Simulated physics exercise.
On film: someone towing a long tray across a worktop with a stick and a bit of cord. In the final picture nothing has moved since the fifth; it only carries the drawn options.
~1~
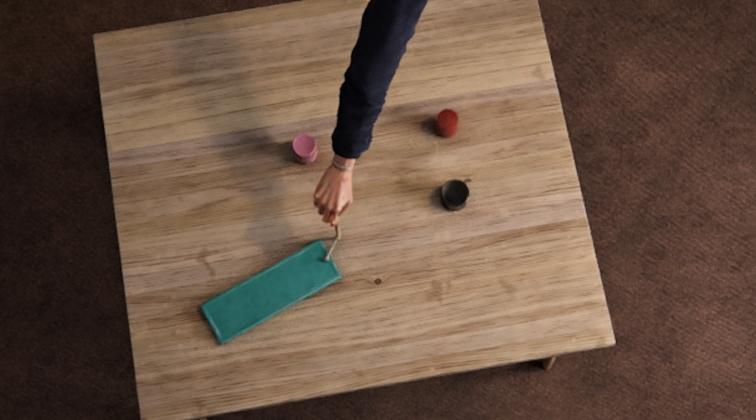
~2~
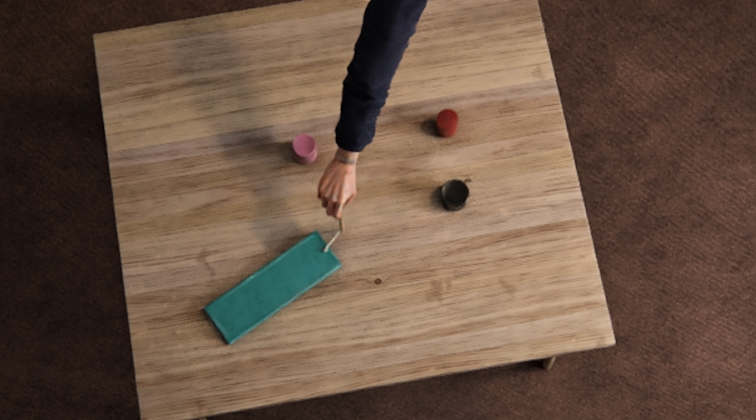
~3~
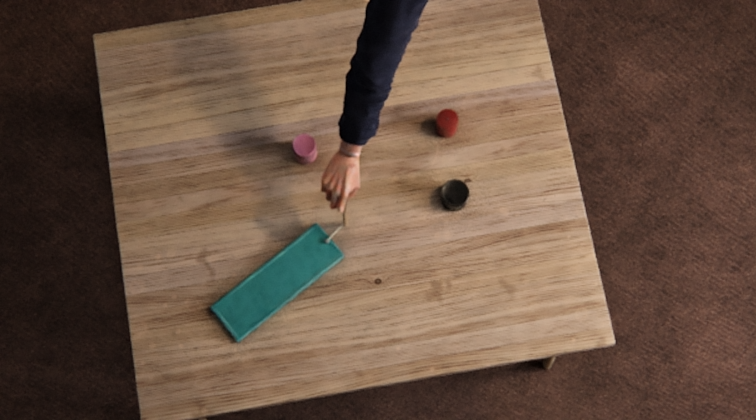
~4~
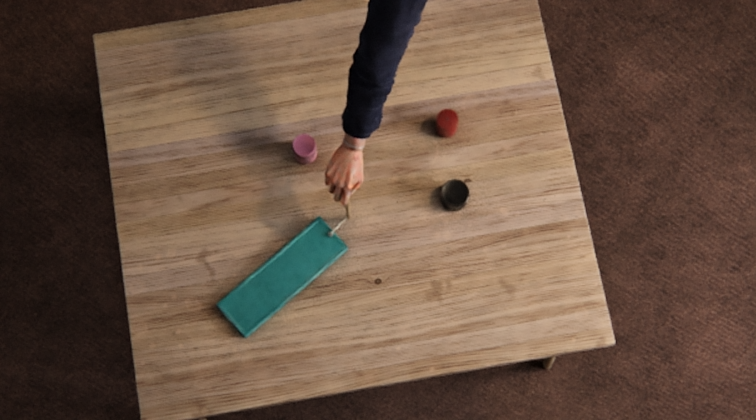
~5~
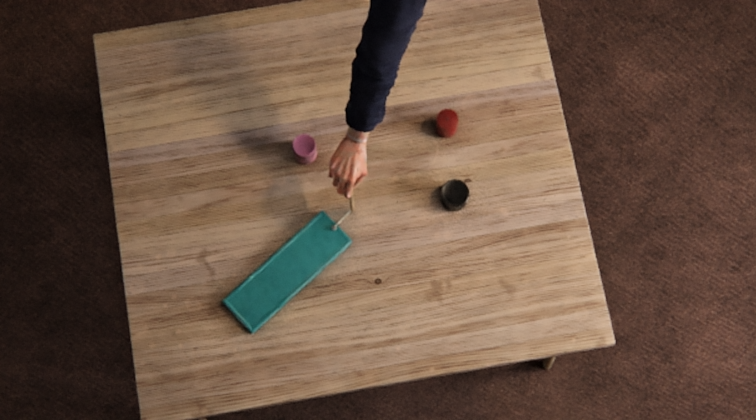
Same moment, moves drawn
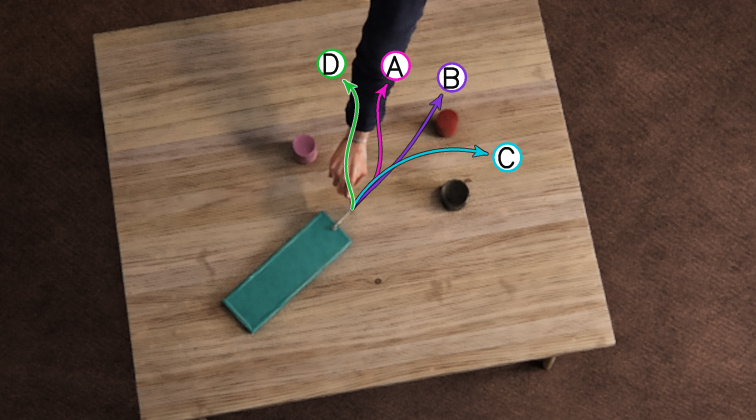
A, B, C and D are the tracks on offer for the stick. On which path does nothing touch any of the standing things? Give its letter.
A is the clean one.
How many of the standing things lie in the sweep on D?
One.
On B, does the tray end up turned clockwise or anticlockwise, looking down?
It turns anticlockwise.
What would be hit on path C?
The black tub.
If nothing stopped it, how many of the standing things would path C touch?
In all, one.
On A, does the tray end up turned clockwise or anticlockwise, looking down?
It turns anticlockwise.
On the marked copy, A from (352, 209) via (380, 145) to (387, 85); B from (352, 209) via (402, 155) to (442, 96); C from (352, 209) via (413, 157) to (487, 154); D from (352, 209) via (350, 139) to (344, 81).
Following A. Soon after the start, foot of the stick (379, 169), middle of the tray (321, 235).
Later, foot of the stick (378, 123), middle of the tray (340, 199).
In the end, foot of the stick (387, 85), middle of the tray (354, 162); nothing has been touched.
As for the rest, B meets the red tin; C meets the black tub; D meets the pink jar.
